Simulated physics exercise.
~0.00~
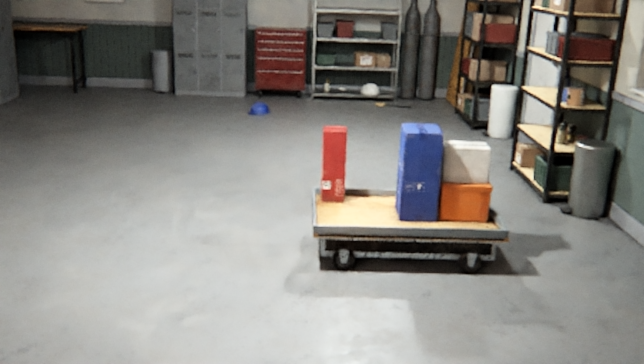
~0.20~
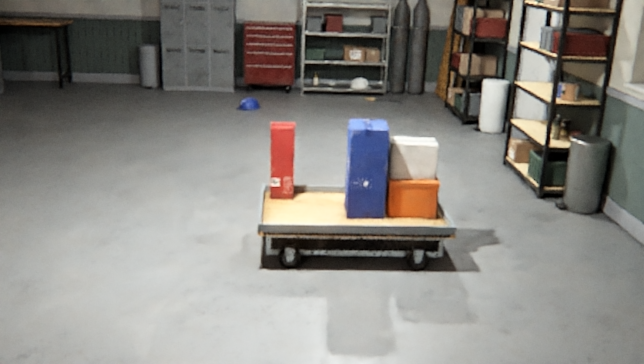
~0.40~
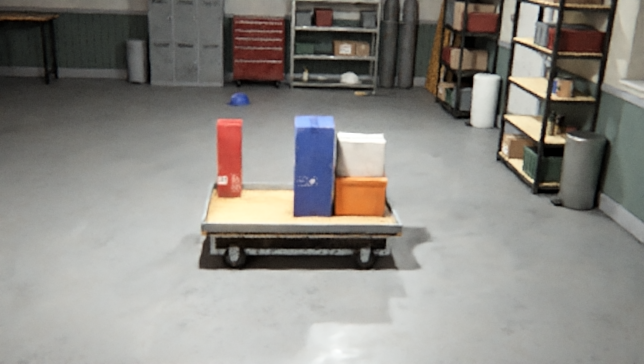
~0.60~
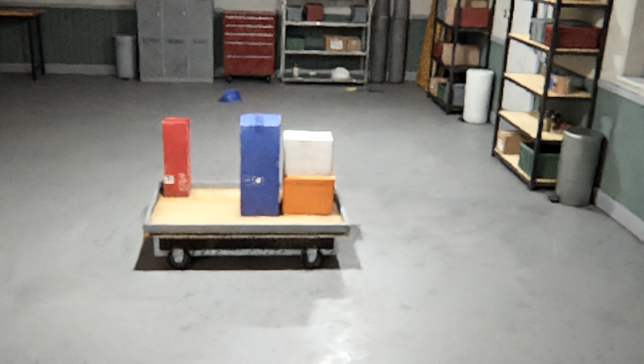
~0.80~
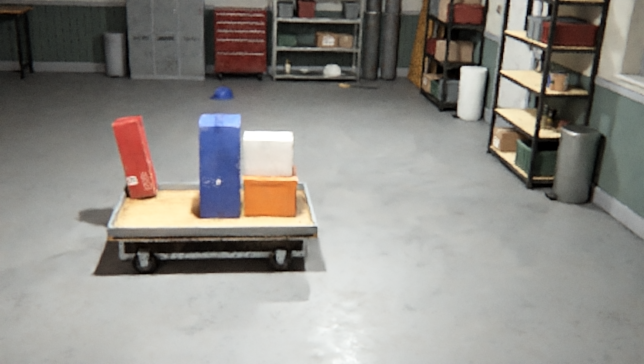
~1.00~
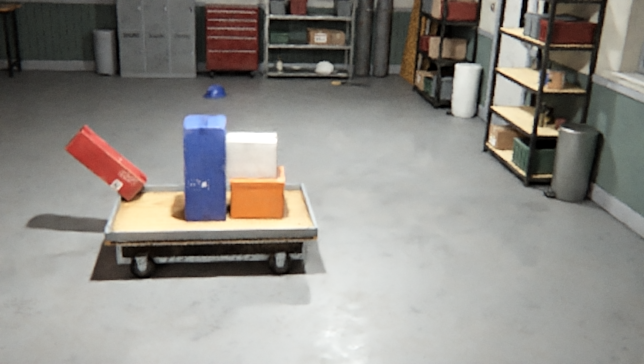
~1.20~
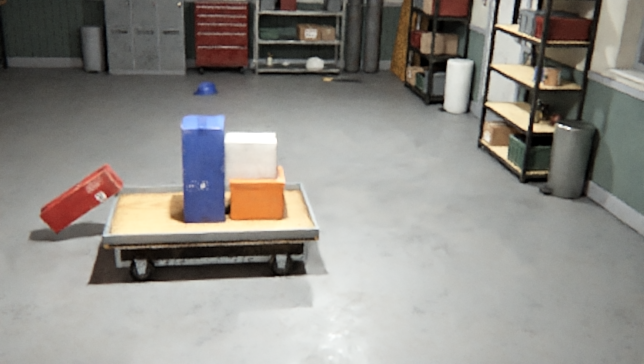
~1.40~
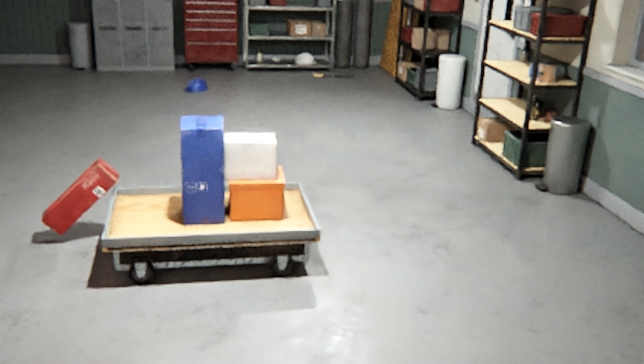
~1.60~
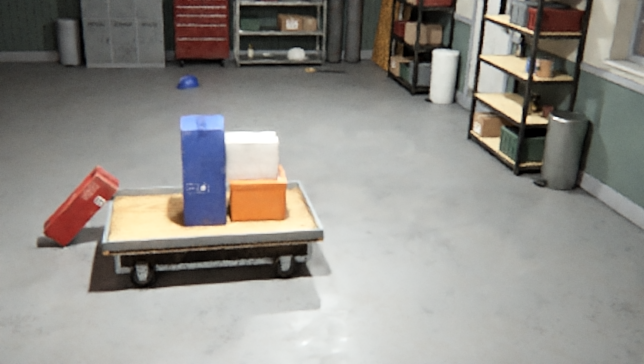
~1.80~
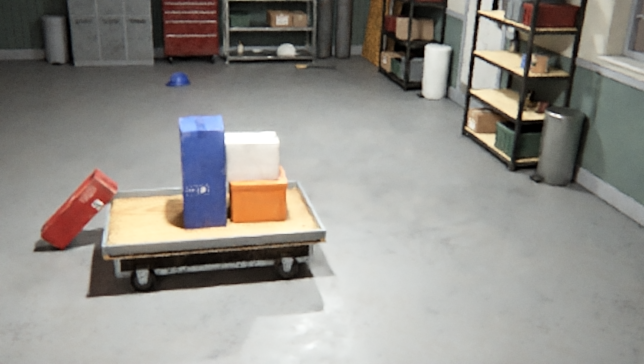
In the video, a flat cart carrying a red box, a blue box, a white box and an orange tote rolls left across a workshop floor and stops, whereupon the red box tips left off the deck and ends tilted beside the cart, while the others stay aboard.
